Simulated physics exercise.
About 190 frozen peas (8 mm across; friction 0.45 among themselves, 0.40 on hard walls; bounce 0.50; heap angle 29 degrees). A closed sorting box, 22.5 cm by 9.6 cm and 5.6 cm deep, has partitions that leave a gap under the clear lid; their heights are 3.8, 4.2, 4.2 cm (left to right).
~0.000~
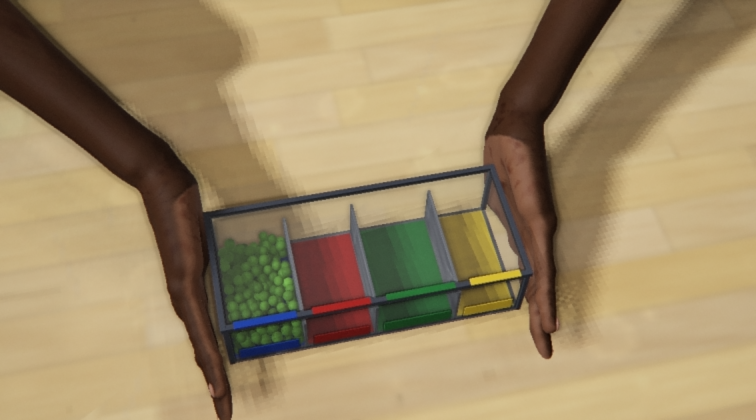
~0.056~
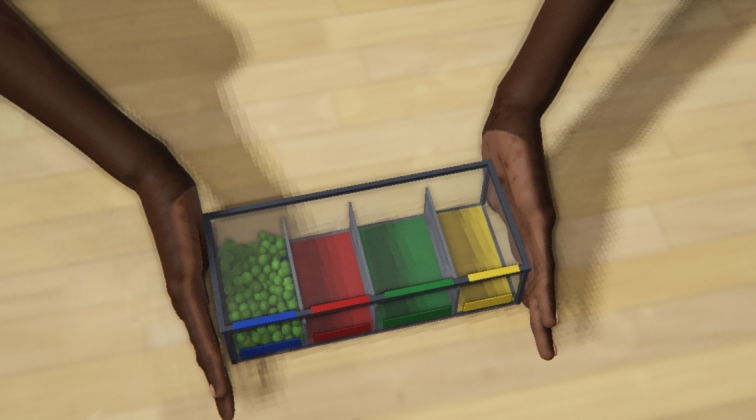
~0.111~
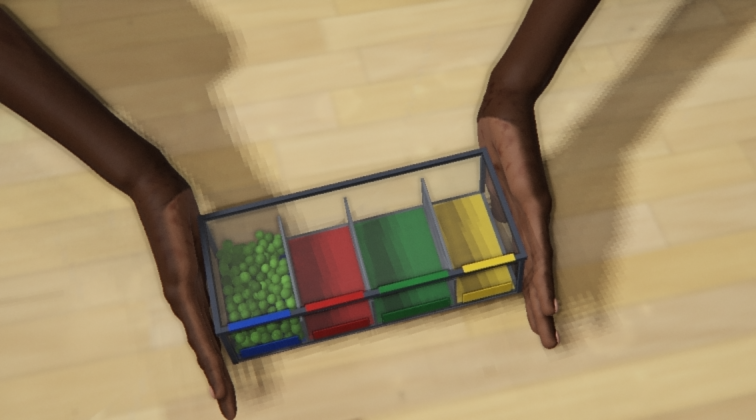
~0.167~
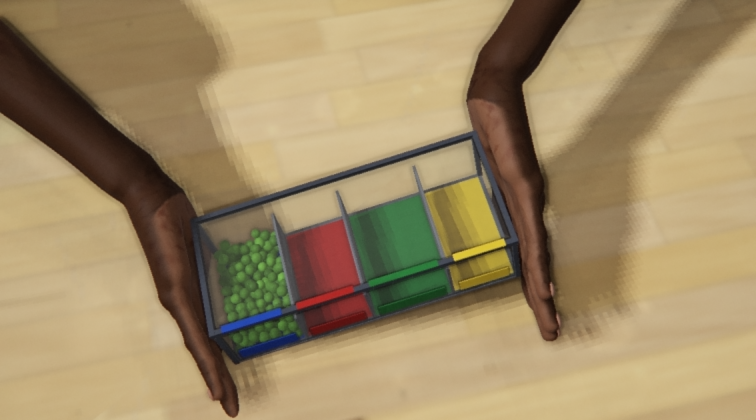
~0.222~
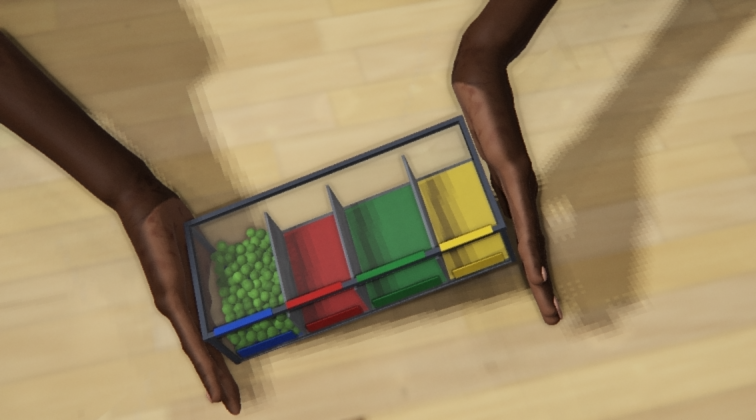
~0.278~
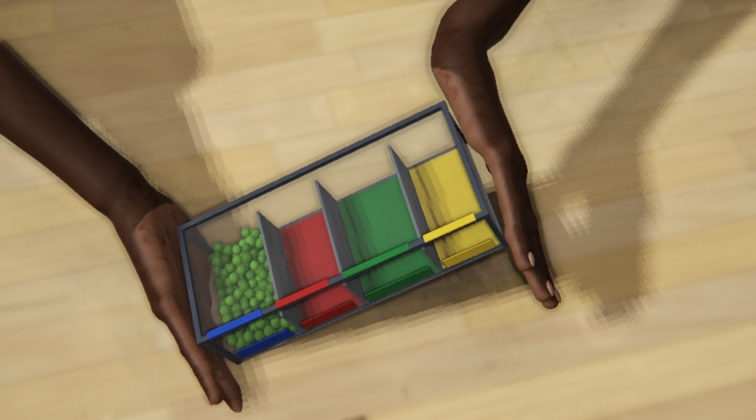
At first, two hands hold a clear, closed box with blue, red, green and yellow sections over a pale wooden floor, green peas filling the blue section at the left. The hands then tilt it steadily, raising the right end, while the peas stay in the blue section.
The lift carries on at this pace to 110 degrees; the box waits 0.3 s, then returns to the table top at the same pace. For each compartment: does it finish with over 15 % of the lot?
Red compartment: Below; blue compartment: Above; green compartment: Below; yellow compartment: Below.
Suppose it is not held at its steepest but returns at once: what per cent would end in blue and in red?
In that case blue 100, red 0.
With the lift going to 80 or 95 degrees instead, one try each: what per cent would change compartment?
About 0 and 0 per cent.
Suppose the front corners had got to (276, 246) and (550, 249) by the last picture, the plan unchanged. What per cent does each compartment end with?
Red 10, blue 40, green 0, yellow 50.
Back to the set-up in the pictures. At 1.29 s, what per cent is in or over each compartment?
Red 0, blue 100, green 0, yellow 0.
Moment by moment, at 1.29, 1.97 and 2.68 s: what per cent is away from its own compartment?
In turn: 0, 0, 0.
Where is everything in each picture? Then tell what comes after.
Box tilt 0 degrees, front corners at (226, 327) and (526, 271); blue 100 %, in the first picture.
Box tilt 1 degrees, front corners at (226, 328) and (525, 266), in the second picture.
Box tilt 6 degrees, front corners at (221, 329) and (521, 255), lowest corner left front, in the third picture.
Box tilt 12 degrees, front corners at (215, 332) and (512, 239), lowest corner left front, in the fourth picture.
Box tilt 18 degrees, front corners at (209, 335) and (499, 225), lowest corner left front, in the fifth picture.
Box tilt 24 degrees, front corners at (203, 338) and (483, 213), lowest corner left front; blue 100 %. Its pace works out near 110 degrees a second, in the sixth picture.
After 1.29 s, tilt 110 degrees; blue 100 %.
Then, at 1.97 s, tilt 56 degrees; blue 100 %.
After 2.68 s, tilt 0 degrees; blue 100 %.
At rest (3.1 s), red 0 %, blue 100 %, green 0 %, yellow 0 %.
